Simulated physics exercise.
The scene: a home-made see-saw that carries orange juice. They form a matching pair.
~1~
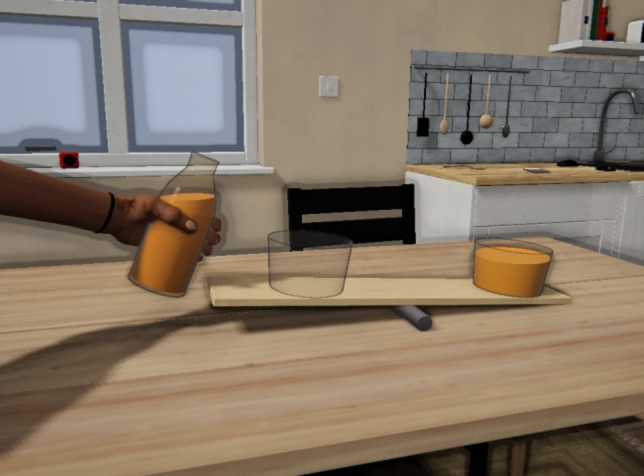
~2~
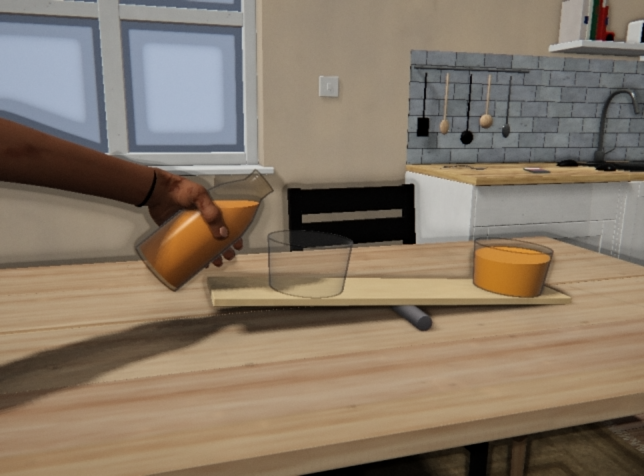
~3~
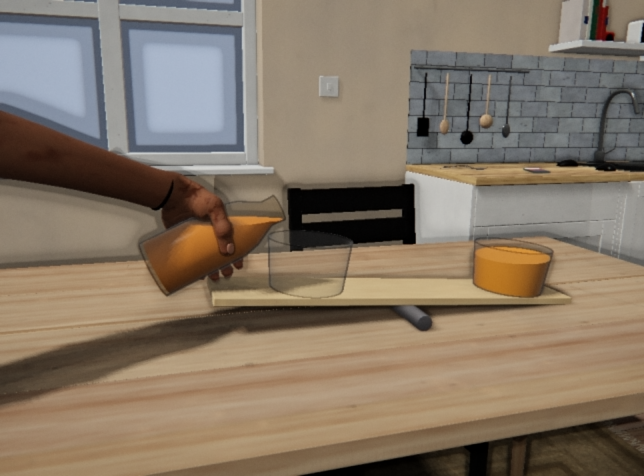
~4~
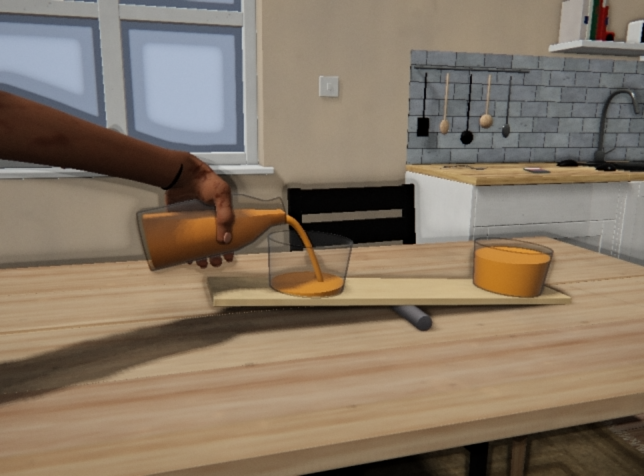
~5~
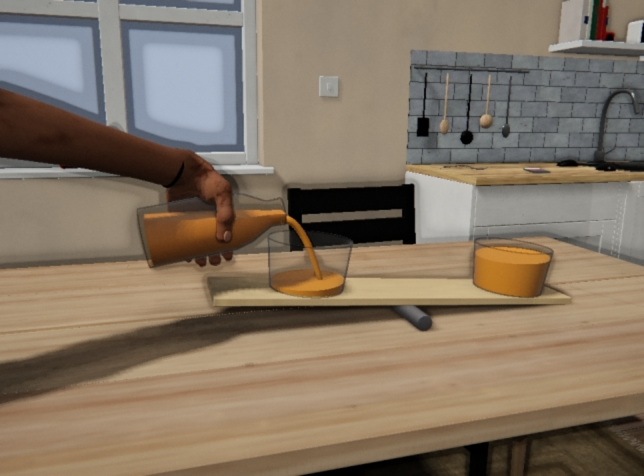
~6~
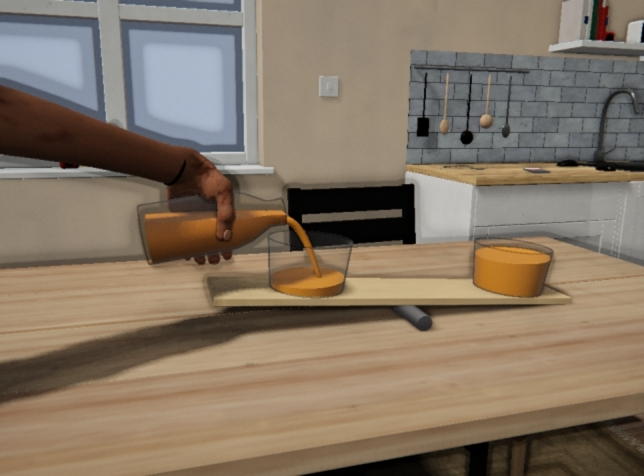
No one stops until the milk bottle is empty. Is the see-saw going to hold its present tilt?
It fails to budge.
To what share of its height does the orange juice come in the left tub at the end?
80 %.
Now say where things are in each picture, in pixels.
In the first picture, the milk bottle is picked up; milk bottle (182, 220) tipped 25° with all of its load; left tub (308, 262) empty, raised; right tub (510, 266) about three quarters full, on the low side.
In the second picture, the milk bottle leans over the left tub; pipe (422, 321); left tub (308, 262) empty.
In the third picture, the milk bottle leans over the left tub; milk bottle (220, 237) tipped 65° with all of its load; left tub (308, 262) empty.
In the fourth picture, the orange juice is flowing; pipe (422, 321); left tub nearly empty, surface at (306, 282); right tub about three quarters full, surface at (511, 256).
In the fifth picture, the orange juice is flowing; milk bottle (218, 224) tipped 80° with nearly all of its load; left tub (308, 262) nearly empty.
In the sixth picture, the orange juice is flowing; pipe (422, 321); left tub nearly empty, surface at (307, 278); right tub about three quarters full, surface at (511, 256).
Next, the left tub is about half full; the board leans as before.
After that, the left tub is about two thirds full; the board leans as before.
Finally, the left tub is about three quarters full; the board leans as before.
